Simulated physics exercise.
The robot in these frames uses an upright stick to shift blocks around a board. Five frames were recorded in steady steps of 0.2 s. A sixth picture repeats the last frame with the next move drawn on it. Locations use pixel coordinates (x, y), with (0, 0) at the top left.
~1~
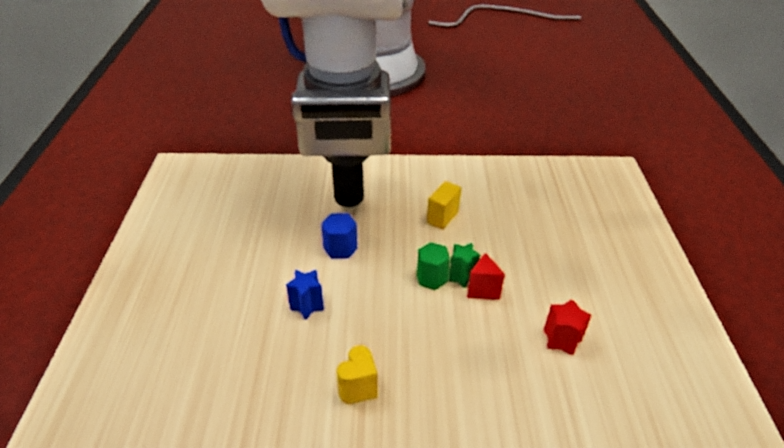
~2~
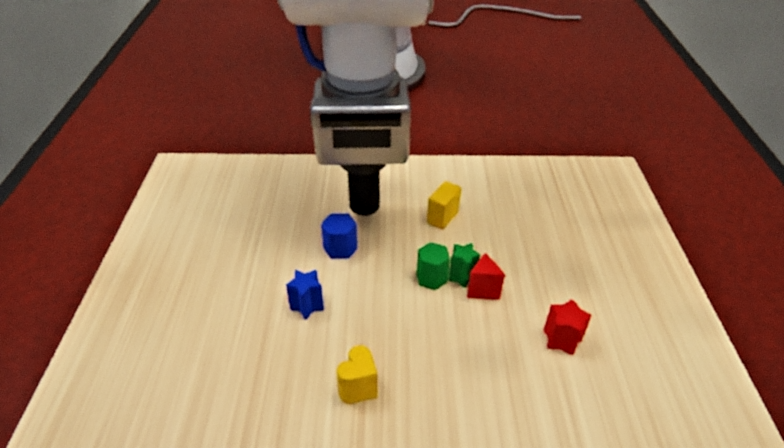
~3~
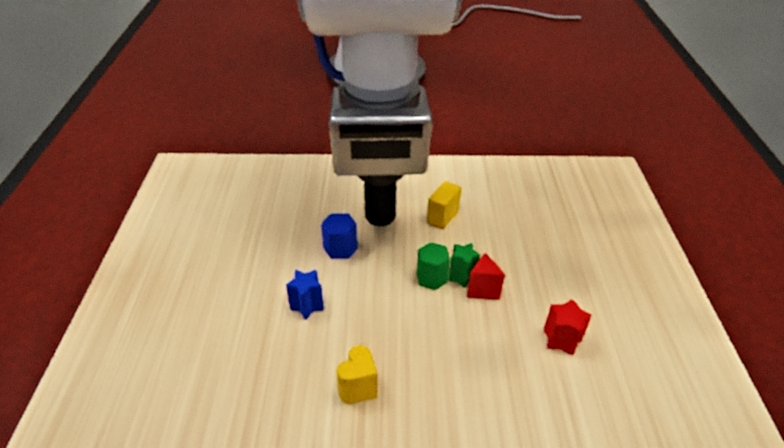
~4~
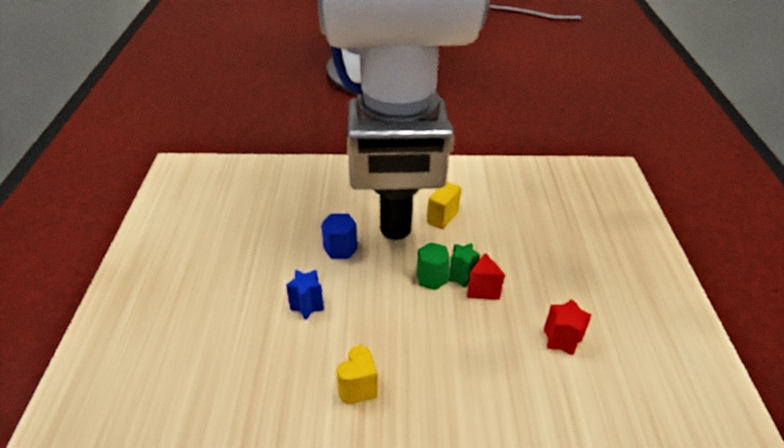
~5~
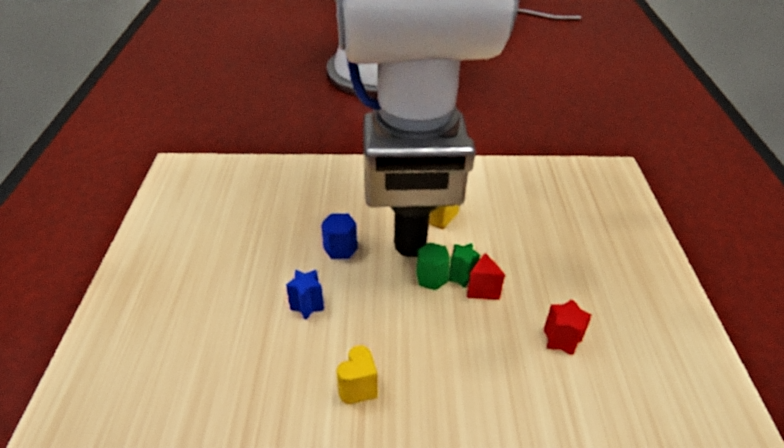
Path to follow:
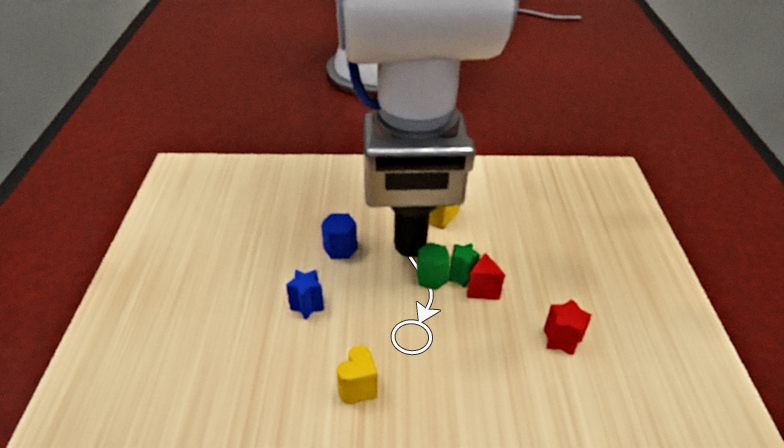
A robot arm holding an upright black stick slid steadily right and toward the viewer across a wooden board, passing between blue and yellow blocks and closing in beside the green hexagon, while every block stayed still.
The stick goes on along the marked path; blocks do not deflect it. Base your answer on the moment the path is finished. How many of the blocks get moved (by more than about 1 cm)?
Displaced: One.
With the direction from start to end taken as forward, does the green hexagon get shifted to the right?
Short answer: No.
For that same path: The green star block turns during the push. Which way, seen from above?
Bird's-eye view: Counterclockwise.
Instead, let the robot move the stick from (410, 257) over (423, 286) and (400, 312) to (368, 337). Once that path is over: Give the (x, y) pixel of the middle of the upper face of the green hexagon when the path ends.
The centre of its top will be at (455, 278).
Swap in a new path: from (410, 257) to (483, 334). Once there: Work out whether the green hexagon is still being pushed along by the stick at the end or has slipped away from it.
The stick pushes it to the end.
Drawn move, from (410, 257) through (426, 281) and (427, 309) to (412, 337).
On the path given first. One third of the way, stick (427, 271); green hexagon (453, 274), turned 10° anticlockwise; green star block (470, 253), turned 30° anticlockwise.
Two thirds of the way, stick (428, 299); green hexagon (465, 288), turned 30° anticlockwise; green star block (470, 253), turned 30° anticlockwise; red three-sided block (491, 266).
At the end, stick (412, 327); yellow heart block still; green hexagon (465, 288), turned 30° anticlockwise; green star block (470, 253), turned 30° anticlockwise; red three-sided block (491, 266).
